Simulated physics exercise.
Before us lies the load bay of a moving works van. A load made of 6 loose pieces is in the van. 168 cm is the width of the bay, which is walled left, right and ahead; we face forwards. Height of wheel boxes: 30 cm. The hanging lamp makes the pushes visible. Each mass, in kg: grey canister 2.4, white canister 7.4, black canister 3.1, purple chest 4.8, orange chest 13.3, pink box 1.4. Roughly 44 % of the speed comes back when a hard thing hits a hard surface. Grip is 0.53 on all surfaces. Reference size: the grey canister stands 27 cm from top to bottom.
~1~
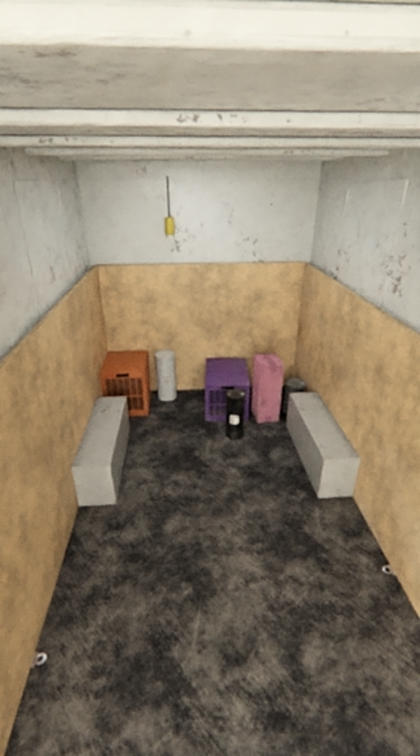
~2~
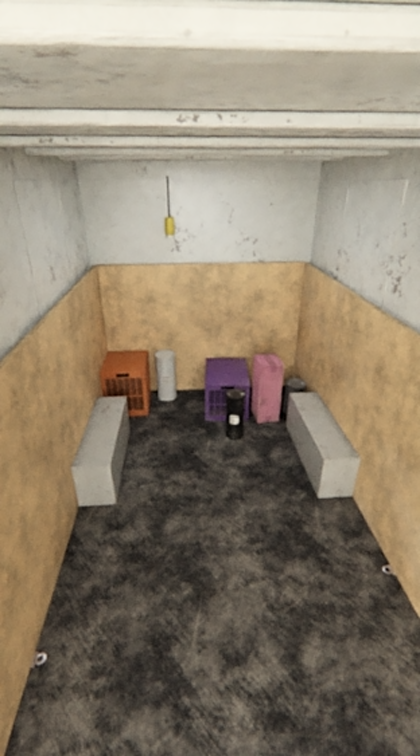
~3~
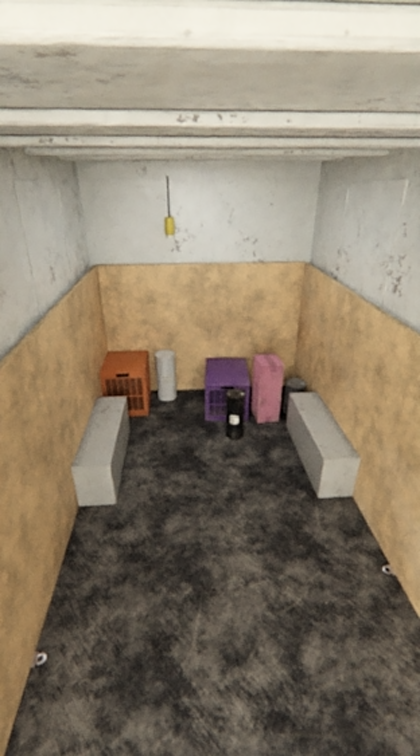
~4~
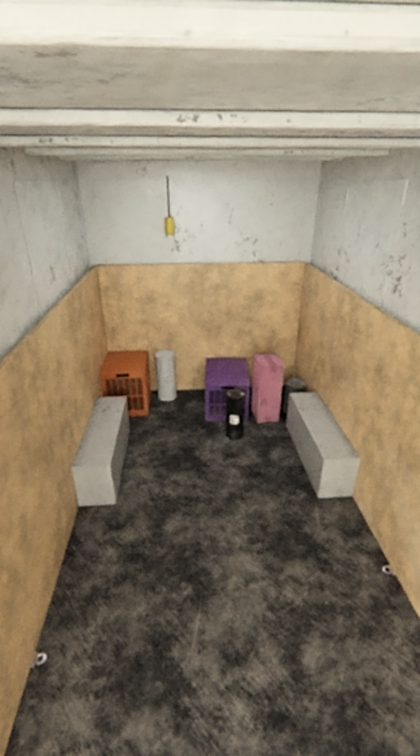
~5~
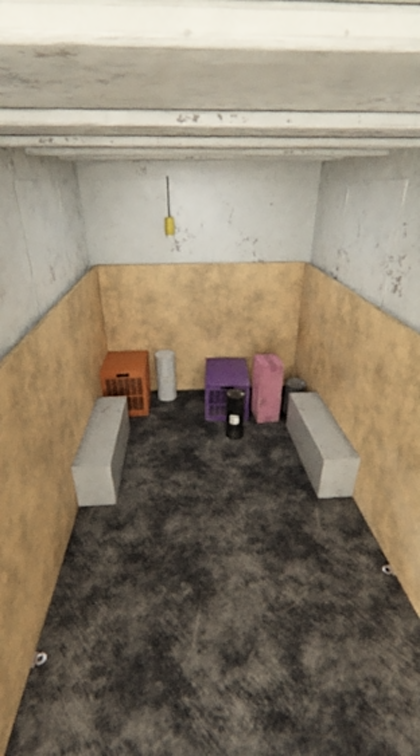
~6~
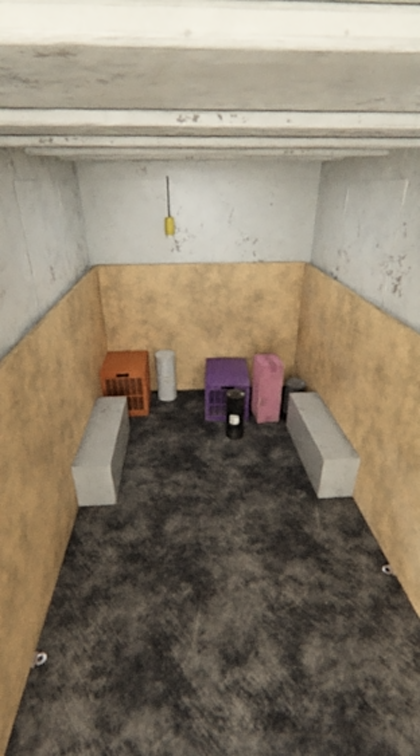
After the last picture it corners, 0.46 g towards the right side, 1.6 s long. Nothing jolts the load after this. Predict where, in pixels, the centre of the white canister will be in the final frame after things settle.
I would say (213, 385).
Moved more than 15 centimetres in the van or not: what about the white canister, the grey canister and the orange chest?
In short, the white canister leaves its position, the grey canister stays close to home, the orange chest stays close to home.
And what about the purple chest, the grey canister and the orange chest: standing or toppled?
Well, the purple chest holds steady, the grey canister holds steady, and the orange chest holds steady.
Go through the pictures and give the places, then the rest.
No push; white canister (166, 376), in the first frame.
Push 0.20 g jolt; purple chest (226, 388); orange chest (128, 383), in the second frame.
Push 0.45 g jolt; pink box (266, 389), in the third frame.
Push 0.25 g jolt; black canister (235, 415); purple chest (226, 388), in the fourth frame.
Push 0.40 g jolt; orange chest (128, 383); pink box (266, 389), in the fifth frame.
No push; white canister (166, 376), in the sixth frame.
Then, 1.60 s past the last view, push 0.46 g right; white canister at 18° to upright near (174, 374); black canister at 34° to upright; pink box at 20° to upright.
Then, 1.80 s past the last view, push 0.46 g right; white canister at 46° to upright near (188, 375); black canister on its side; pink box at 25° to upright.
Then, 2.00 s past the last view, push 0.46 g right; white canister on its side near (204, 387); black canister on its side; pink box at 9° to upright.
Finally, on their side or leaning hard in the van, white canister and black canister; not toppled but over 15 cm from the start, purple chest; the other 3 still in place (within 15 cm). Final places as that camera would see them, white canister near (213, 385).
